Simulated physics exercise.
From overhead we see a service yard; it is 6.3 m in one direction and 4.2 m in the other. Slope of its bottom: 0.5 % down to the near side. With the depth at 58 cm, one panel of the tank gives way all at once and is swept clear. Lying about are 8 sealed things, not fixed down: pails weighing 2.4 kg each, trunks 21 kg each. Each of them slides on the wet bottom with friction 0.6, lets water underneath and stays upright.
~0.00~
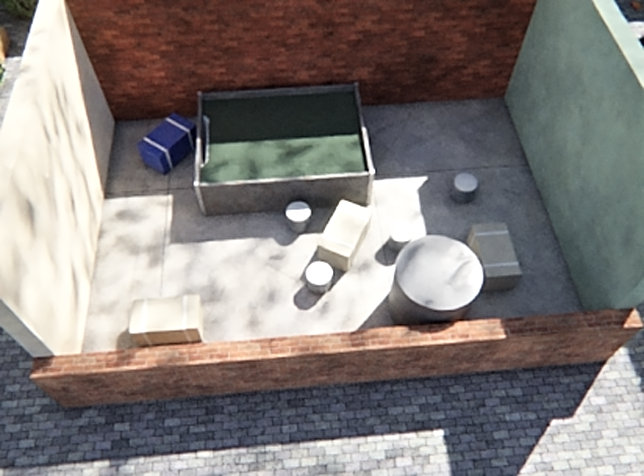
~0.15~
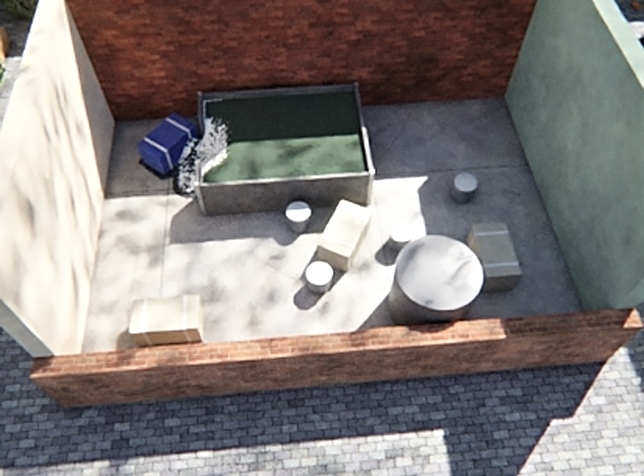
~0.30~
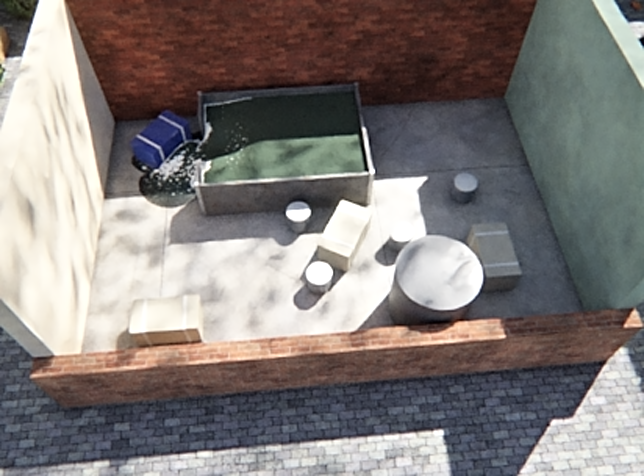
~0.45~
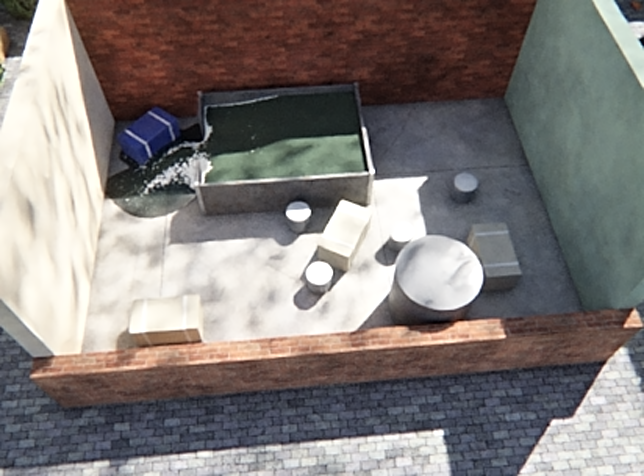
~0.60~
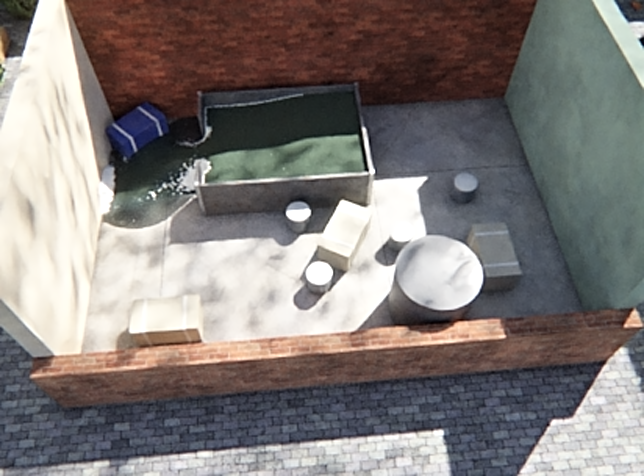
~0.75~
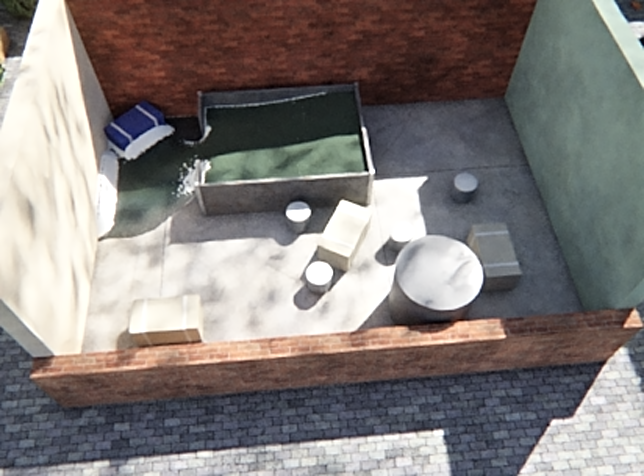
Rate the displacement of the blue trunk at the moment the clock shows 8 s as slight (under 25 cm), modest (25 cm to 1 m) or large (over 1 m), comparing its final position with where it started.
Modest.
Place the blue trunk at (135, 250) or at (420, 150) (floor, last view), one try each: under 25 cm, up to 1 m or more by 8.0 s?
Respectively: It is shoved a long way; it rests almost unmoved.
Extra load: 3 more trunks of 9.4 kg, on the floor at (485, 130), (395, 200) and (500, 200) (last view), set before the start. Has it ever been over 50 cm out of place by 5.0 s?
In the order listed: Behind the line; behind the line; behind the line.
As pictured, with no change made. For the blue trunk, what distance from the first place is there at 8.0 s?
It's about 80 cm away.
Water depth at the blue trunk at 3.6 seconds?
The depth there is around 18 cm.
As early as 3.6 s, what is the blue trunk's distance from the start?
Some 20 cm from the start.
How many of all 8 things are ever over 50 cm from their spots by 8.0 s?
By my count, 7.
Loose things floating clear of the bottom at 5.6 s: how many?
It comes to 4 of them.
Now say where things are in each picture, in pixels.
In the first frame, the blue trunk at (166, 134) rests on the ground; water covers 3.8 m2; 0 of 8 have shifted.
In the second frame, the blue trunk at (166, 134), on the bottom; water covers 4.3 m2; 0 of 8 have shifted.
In the third frame, the blue trunk at (160, 132) rests on the ground, 12 cm from its start; water covers 4.7 m2; 1 of 8 have shifted.
In the fourth frame, the blue trunk at (147, 127), on the bottom, 34 cm from its start; water covers 5.5 m2; 1 of 8 have shifted.
In the fifth frame, the blue trunk at (135, 122), on the bottom, 57 cm from its start; water covers 6.1 m2; 1 of 8 have shifted.
In the sixth frame, the blue trunk at (133, 121) rests on the ground, 60 cm from its start; water covers 6.6 m2; 1 of 8 have shifted.
After 1.6 s the blue trunk is near (131, 112), 0.6 m from its start, afloat; 1 afloat.
After 3.6 s the blue trunk is near (162, 118), 0.2 m from its start, afloat; 2 afloat.
After 5.6 s the blue trunk is near (135, 126), 0.4 m from its start, afloat; 4 afloat.
After 8.0 s the blue trunk is near (126, 157), 0.7 m from its start, afloat; 5 afloat.
